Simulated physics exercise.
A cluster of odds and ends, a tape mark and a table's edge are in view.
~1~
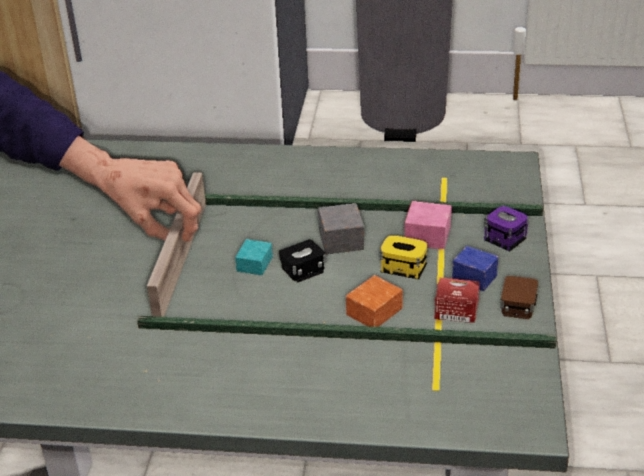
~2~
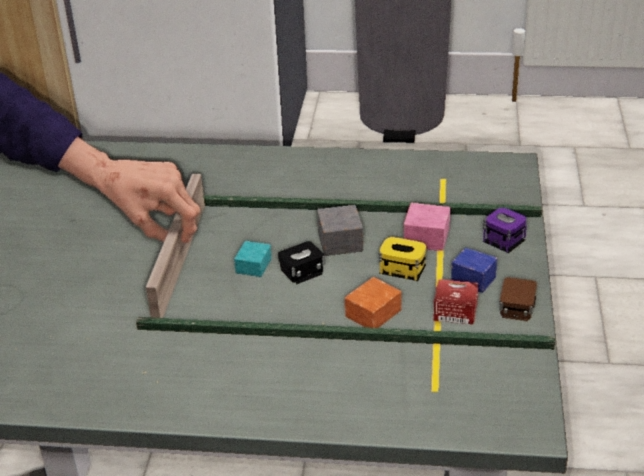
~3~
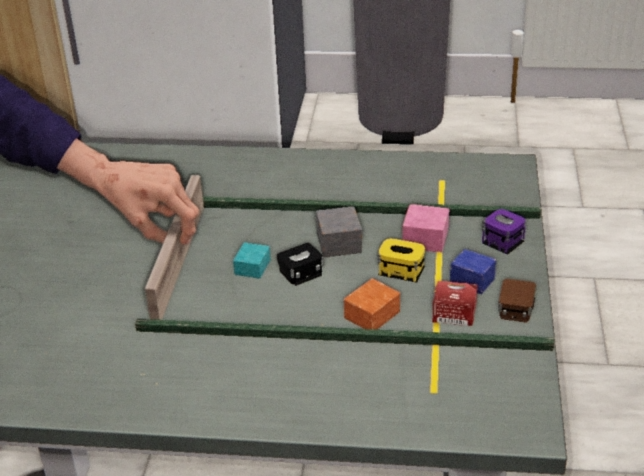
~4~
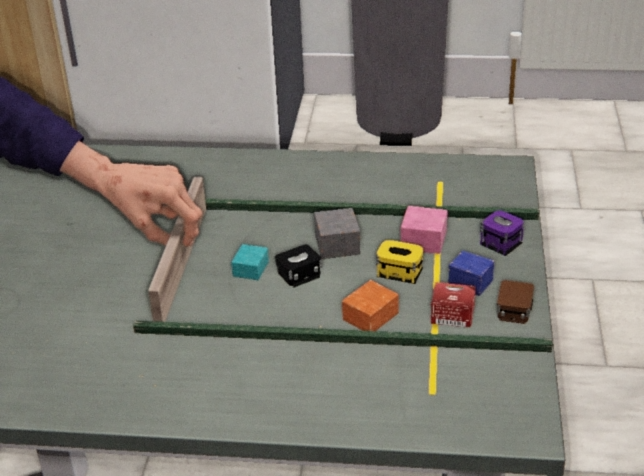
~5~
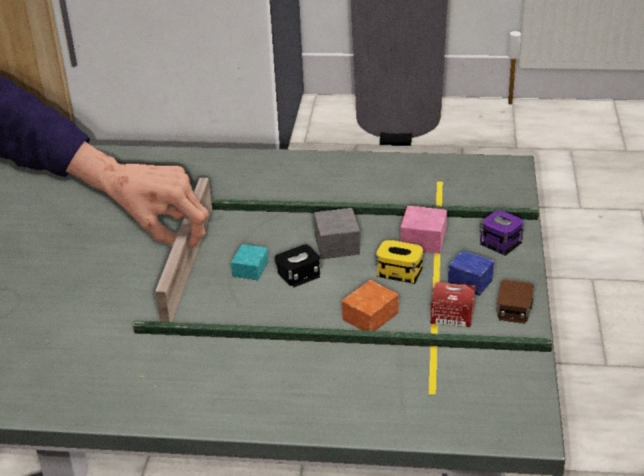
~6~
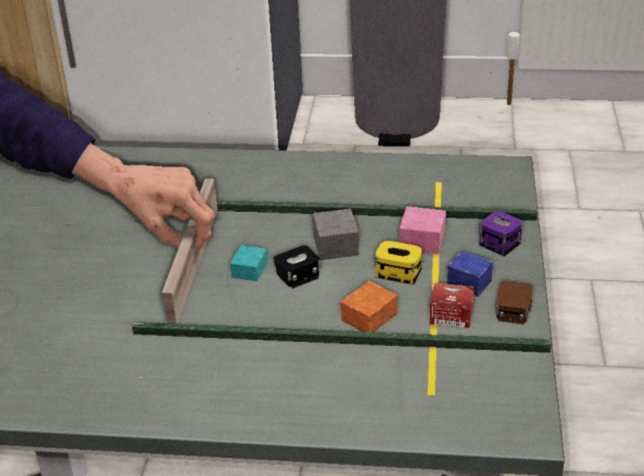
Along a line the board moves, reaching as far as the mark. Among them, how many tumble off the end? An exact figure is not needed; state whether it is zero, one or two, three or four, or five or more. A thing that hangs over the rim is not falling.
The number falling off is zero.
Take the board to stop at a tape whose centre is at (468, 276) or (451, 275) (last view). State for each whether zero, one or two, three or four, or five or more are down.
In order: One to two and 1 or 2.
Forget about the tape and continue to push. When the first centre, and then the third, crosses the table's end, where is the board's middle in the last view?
At (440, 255) for the first, at (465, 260) for the third.
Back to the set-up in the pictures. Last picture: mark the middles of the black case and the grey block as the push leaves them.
Listed as asked: First (479, 286), and then (456, 240).
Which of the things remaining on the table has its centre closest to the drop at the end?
That one is the purple case.
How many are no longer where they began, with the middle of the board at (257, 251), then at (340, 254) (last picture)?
By then 2, and later 4.
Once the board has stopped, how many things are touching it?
That makes 3.
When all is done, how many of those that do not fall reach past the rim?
2 in all.
Early on, none off yet; brown case at rest near (514, 303); purple case at rest near (501, 233); blue block at rest near (470, 273).
A while later, none off yet; brown case at rest near (514, 303); purple case moving near (506, 233); blue block moving near (479, 275).
Finally, the number that fall off is zero.
